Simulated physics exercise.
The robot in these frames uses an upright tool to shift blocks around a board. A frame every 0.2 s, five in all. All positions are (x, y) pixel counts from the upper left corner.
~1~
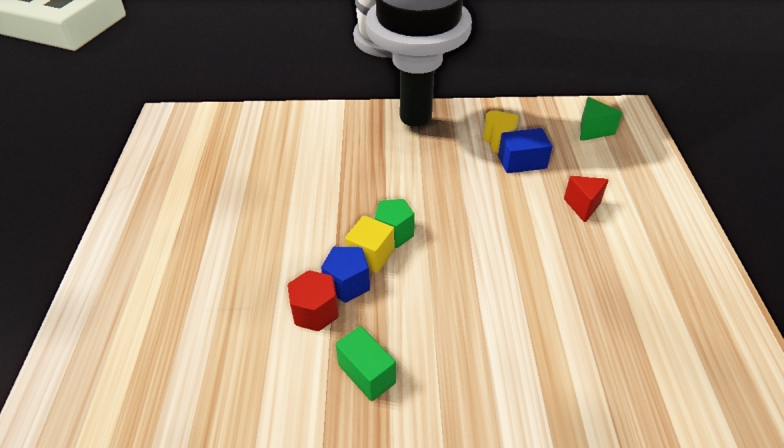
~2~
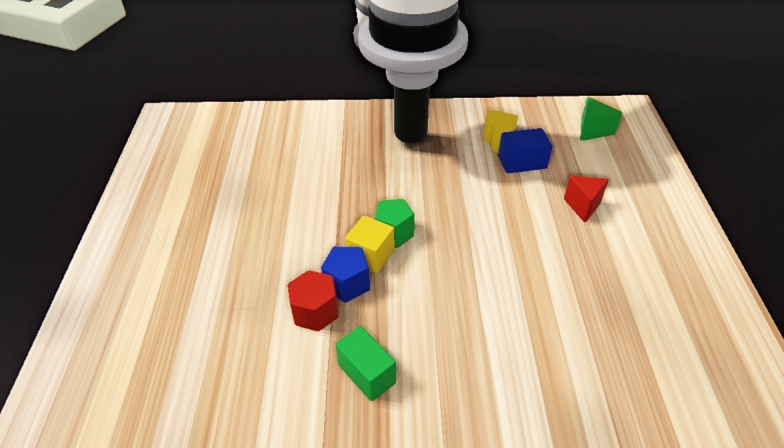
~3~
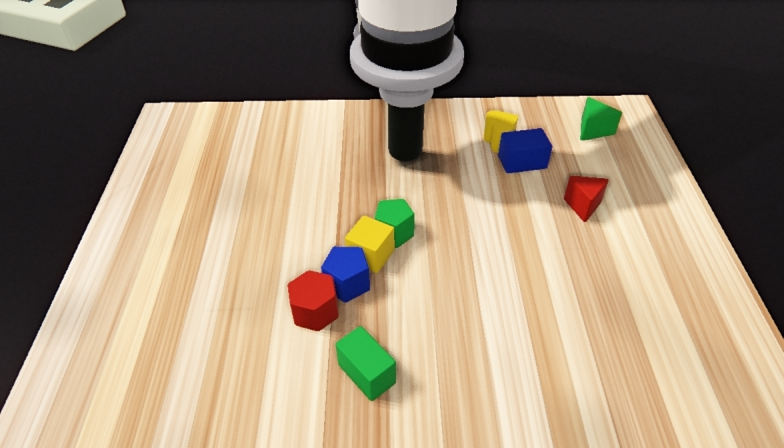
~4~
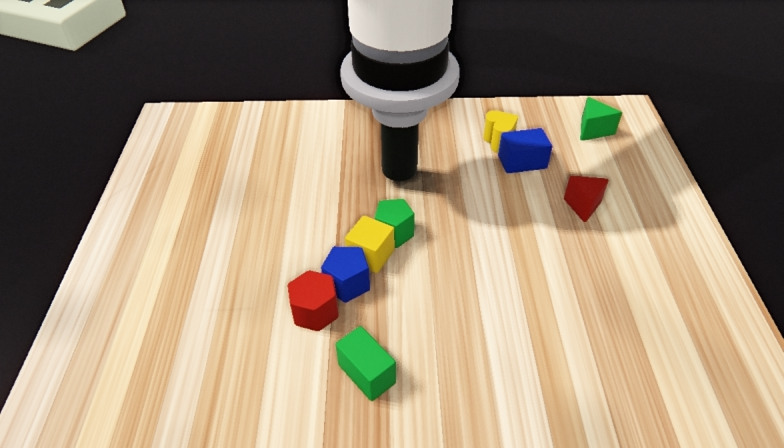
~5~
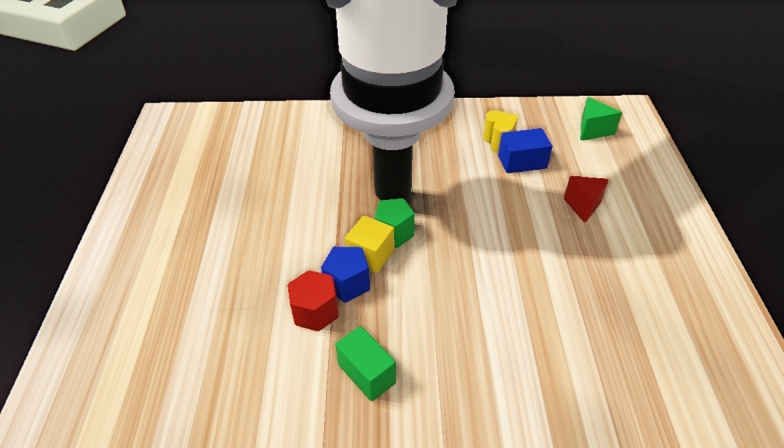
A robotic arm with an upright black tool stands over a light striped wooden board, seen from a fixed, raised view against a dark background. A diagonal row of red, blue, yellow and green blocks sits near the middle, with a green block below and yellow, blue, green and red pieces at upper right. The tool glides slightly left and toward the viewer, nearing the row's green block, its shadow sweeping across the unmoving pieces.
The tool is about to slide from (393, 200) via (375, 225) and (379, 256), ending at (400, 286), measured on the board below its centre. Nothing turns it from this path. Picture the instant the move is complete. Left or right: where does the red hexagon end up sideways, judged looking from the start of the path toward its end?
Facing the way the path runs, start to end, you'll find the red hexagon has shifted right.
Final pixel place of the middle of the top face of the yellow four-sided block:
I'd expect the centre of its top face to be at (387, 300).
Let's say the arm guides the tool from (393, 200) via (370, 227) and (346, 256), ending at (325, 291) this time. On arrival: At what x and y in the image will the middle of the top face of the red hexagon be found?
In the picture, that point is around (291, 308).
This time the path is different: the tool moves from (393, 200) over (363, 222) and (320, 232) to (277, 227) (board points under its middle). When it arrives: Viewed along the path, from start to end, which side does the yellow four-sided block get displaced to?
Slides left.
What follows on the original path. One third of the way, tool at (374, 218); red hexagon at (299, 298); blue five-sided block at (342, 277), turned 25° clockwise; yellow four-sided block at (373, 254); green five-sided block at (392, 227), turned 30° anticlockwise.
Two thirds of the way, tool at (379, 249); red hexagon at (295, 300); blue five-sided block at (340, 286), turned 45° clockwise; yellow four-sided block at (380, 270), turned 15° clockwise; green five-sided block at (415, 247), turned 70° anticlockwise.
At the end, tool at (400, 278); red hexagon at (292, 301); blue five-sided block at (342, 298), turned 70° clockwise; yellow four-sided block at (387, 300), turned 50° clockwise; green five-sided block at (442, 263), turned 95° anticlockwise.
